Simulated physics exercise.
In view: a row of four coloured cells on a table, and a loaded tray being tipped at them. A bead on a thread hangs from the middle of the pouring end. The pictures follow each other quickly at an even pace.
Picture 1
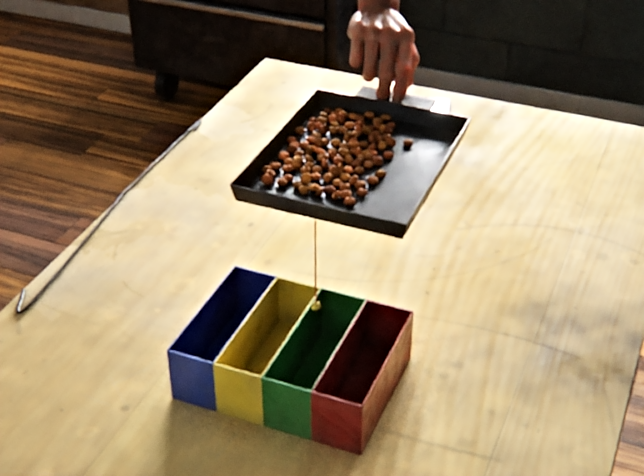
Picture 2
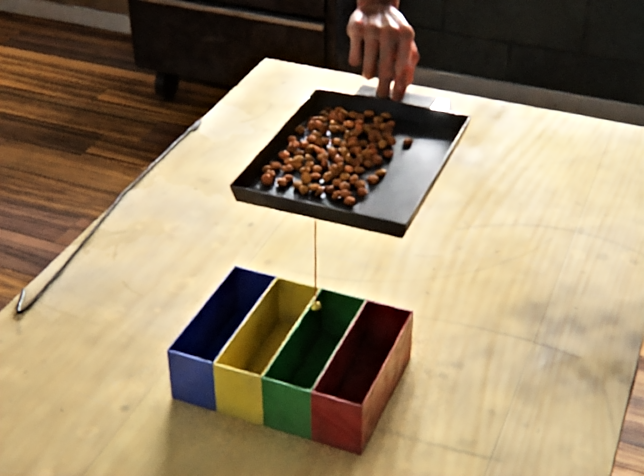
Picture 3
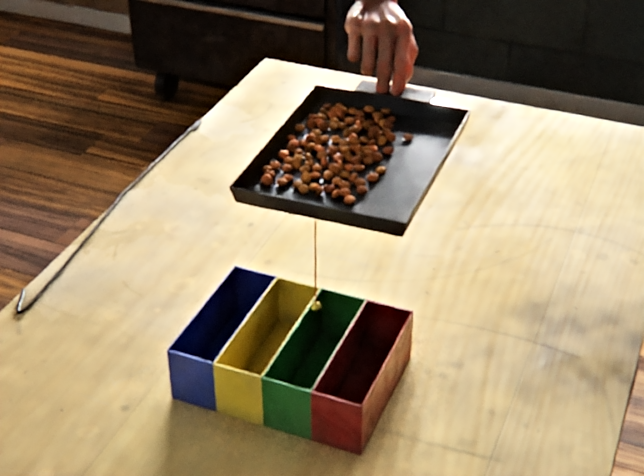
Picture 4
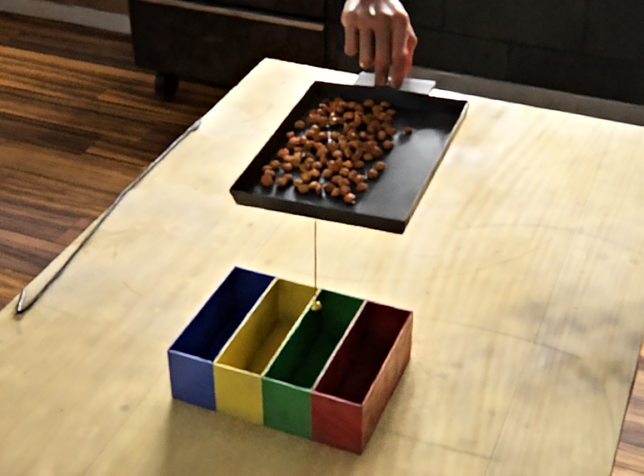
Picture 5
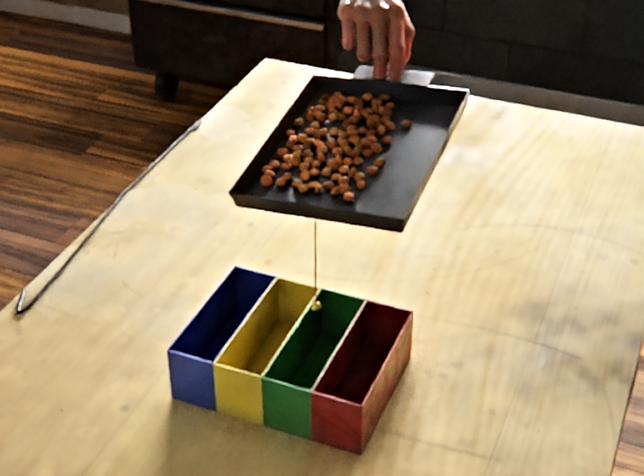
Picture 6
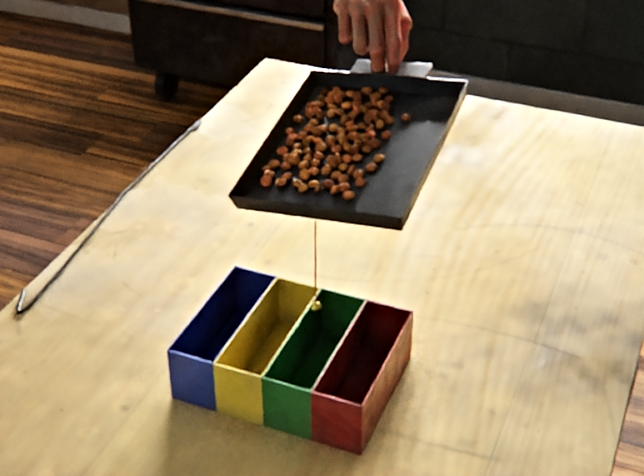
Above four coloured cells on a table, a hand slightly tilts a tray of brown pieces leftward.
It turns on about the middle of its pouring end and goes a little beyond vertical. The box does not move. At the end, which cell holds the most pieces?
Most goes to the blue cell.
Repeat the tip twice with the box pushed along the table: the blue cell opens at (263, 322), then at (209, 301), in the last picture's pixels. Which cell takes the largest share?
One: That blue cell. Two: The yellow cell.
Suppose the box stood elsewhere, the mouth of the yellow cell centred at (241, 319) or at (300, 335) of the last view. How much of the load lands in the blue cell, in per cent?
The first gives 20 %, the second 60 %.
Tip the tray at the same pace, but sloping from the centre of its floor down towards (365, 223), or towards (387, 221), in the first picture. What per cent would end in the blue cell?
First some 0, then 0 per cent.
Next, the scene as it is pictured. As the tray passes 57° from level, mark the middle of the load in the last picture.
Roughly at (286, 152).
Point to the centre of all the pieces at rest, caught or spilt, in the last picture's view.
Around (233, 351).
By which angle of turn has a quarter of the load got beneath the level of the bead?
At some 95 degrees.
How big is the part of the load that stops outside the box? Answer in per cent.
Roughly 0 in a hundred.
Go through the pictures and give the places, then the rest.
The first picture shows corners of the pouring end at (235, 184) and (403, 222), level; middle of the load at (343, 152), bits of cat kibble; bead on its thread at (316, 306); blue cell at (192, 376); yellow cell at (239, 390); green cell at (287, 404); red cell at (337, 419).
The second picture shows corners of the pouring end at (235, 184) and (403, 221), level; middle of the load at (343, 151).
The third picture shows corners of the pouring end at (234, 186) and (402, 220), tipped barely, lowest at the left corner; middle of the load at (343, 149).
The fourth picture shows corners of the pouring end at (234, 188) and (401, 218), tipped a little, lowest at the left corner; middle of the load at (342, 145).
The fifth picture shows corners of the pouring end at (233, 191) and (400, 216), tipped a little, lowest at the left corner; middle of the load at (342, 141).
The sixth picture shows corners of the pouring end at (233, 193) and (399, 215), tipped a little, lowest at the left corner; middle of the load at (341, 138); blue cell at (192, 376); yellow cell at (239, 390); green cell at (287, 404); red cell at (337, 419).
Soon, tray tipped steeply; all on the tray.
A while on, tray tipped right over; about a third on the tray; about a third in the blue cell; a small part in the yellow cell; about a quarter falling or outside the box.
Towards the end, tray tipped past a quarter turn; most in the blue cell; about a quarter in the yellow cell; a stray few falling or outside the box.
Finally, tray tipped past a quarter turn; most in the blue cell; about a quarter in the yellow cell; none in the red cell; none in the green cell; a stray few outside the box.
